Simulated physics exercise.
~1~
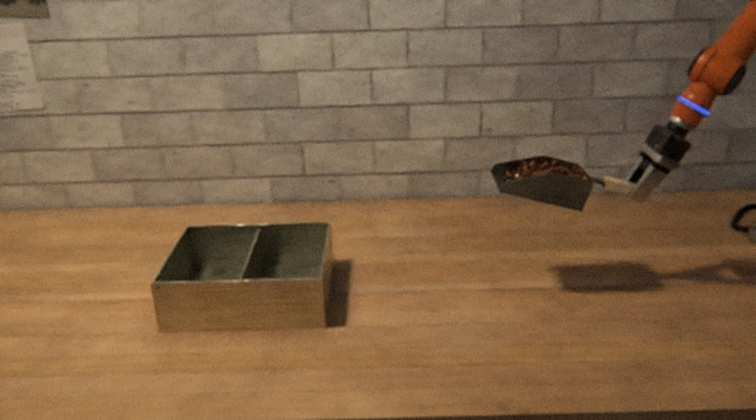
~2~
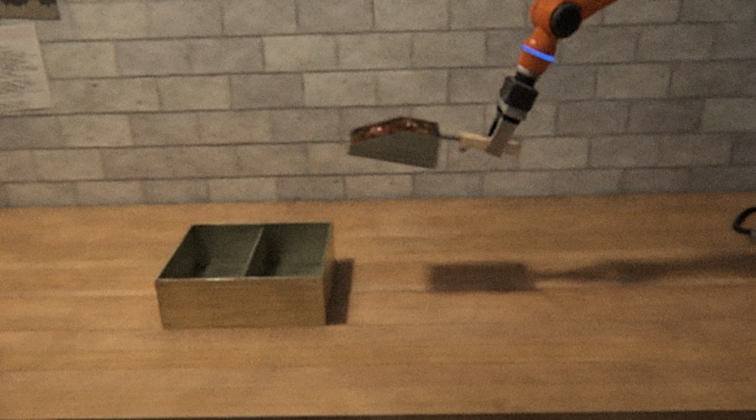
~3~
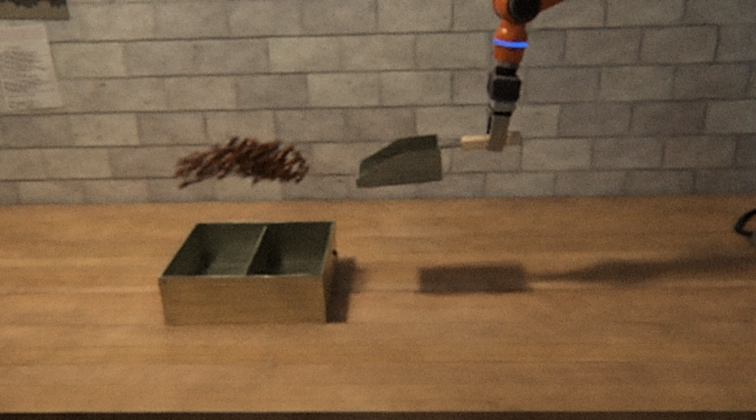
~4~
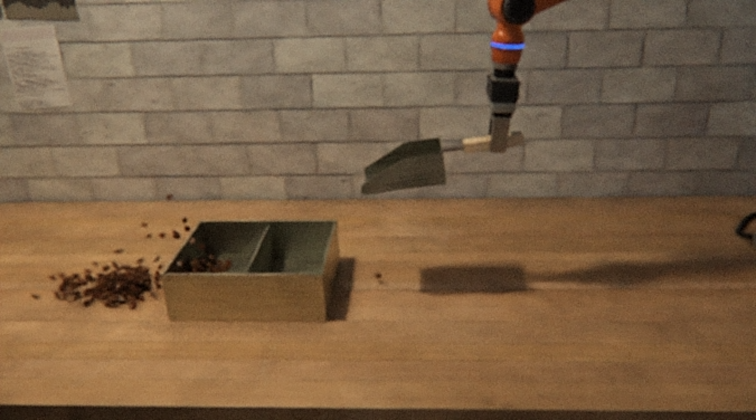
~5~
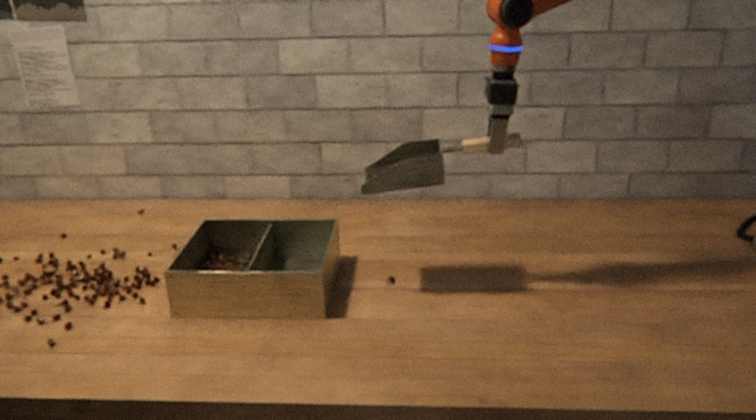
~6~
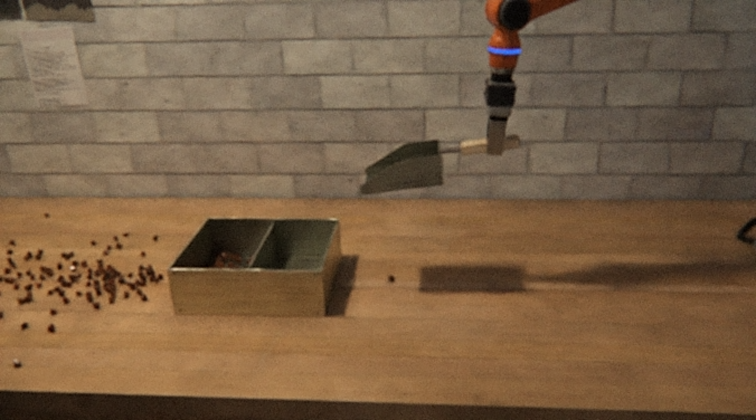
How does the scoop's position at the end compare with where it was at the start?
It starts well to the right of the divided box and ends further left, much closer to the box and slightly higher, still held above the table.
